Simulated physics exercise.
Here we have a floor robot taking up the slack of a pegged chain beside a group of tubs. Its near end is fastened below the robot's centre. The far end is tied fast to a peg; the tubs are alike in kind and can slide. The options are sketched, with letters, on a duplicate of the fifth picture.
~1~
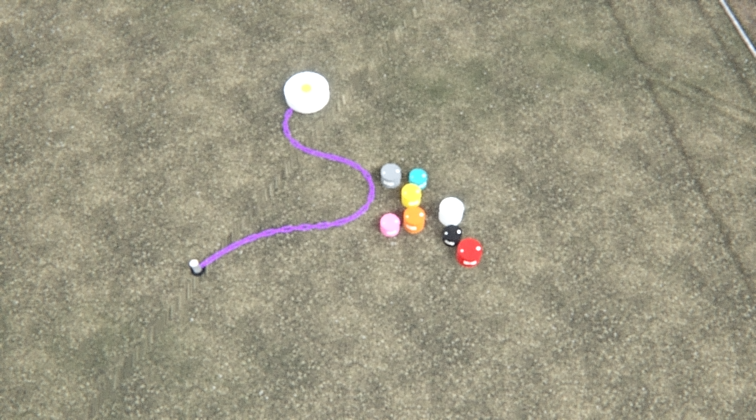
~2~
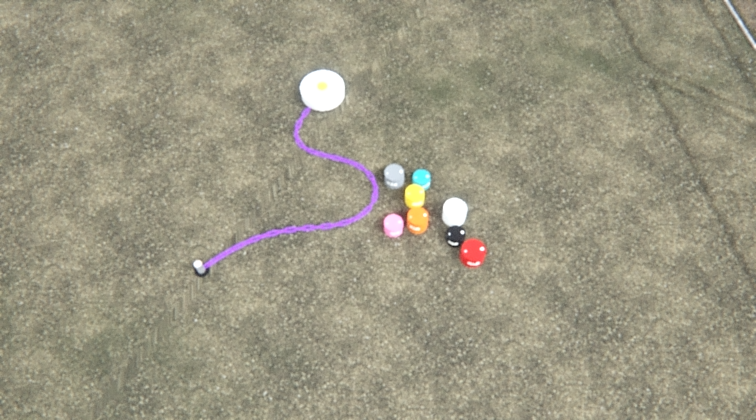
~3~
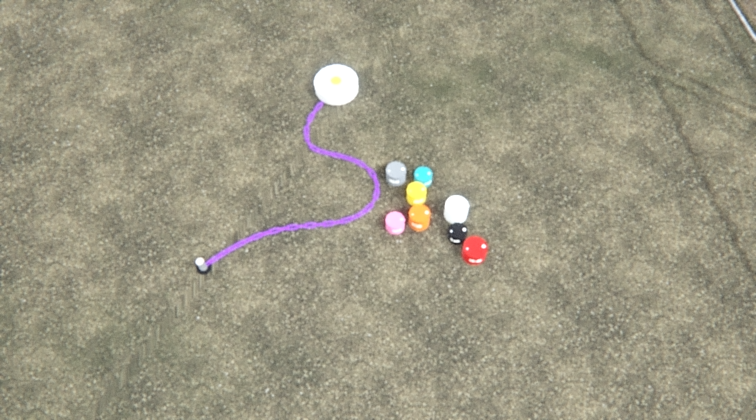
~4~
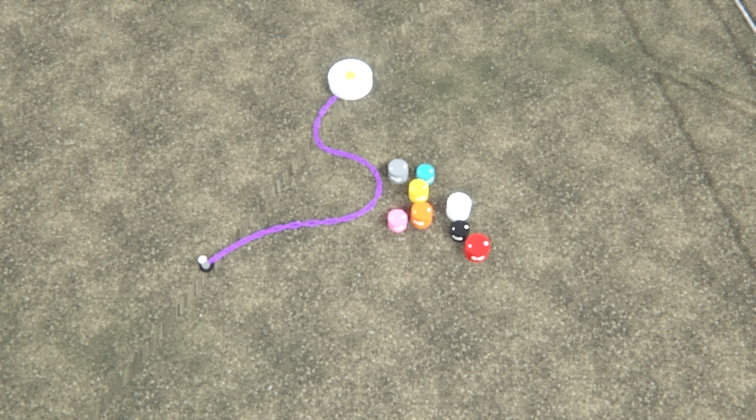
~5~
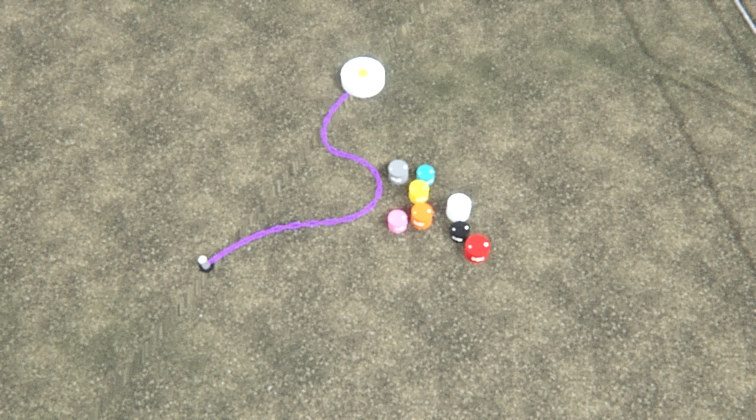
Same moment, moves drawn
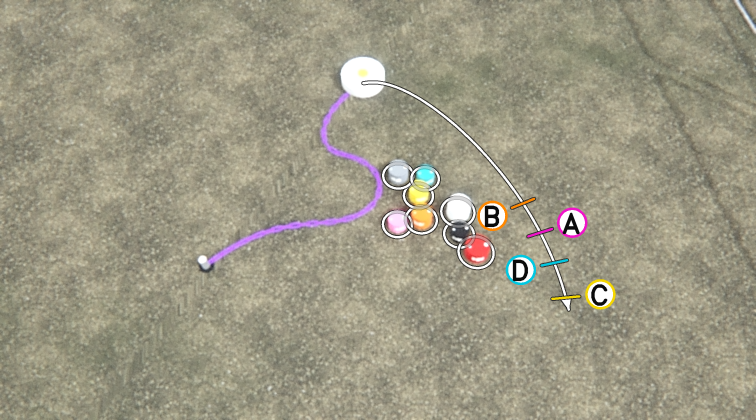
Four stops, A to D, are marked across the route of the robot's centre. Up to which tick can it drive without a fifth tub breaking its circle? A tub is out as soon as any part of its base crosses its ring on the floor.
As far as tick D.
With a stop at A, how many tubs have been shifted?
The count is none.
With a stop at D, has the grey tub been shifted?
Yes.
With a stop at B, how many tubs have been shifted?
The count is none.
On the marked copy, A at (540, 233); B at (523, 203); C at (566, 298); D at (554, 263); the route from (363, 83) via (492, 162) to (569, 310).
Taking D. A third of the way, robot (447, 113).
Two thirds of the way, robot (512, 181).
When it is over, robot (557, 259); orange tub (422, 220); yellow tub (416, 204); grey tub (405, 191); turquoise tub (424, 191); three over the rings.
As for the rest, A is within the limit but short; B is within the limit but short; C has seven over the rings.
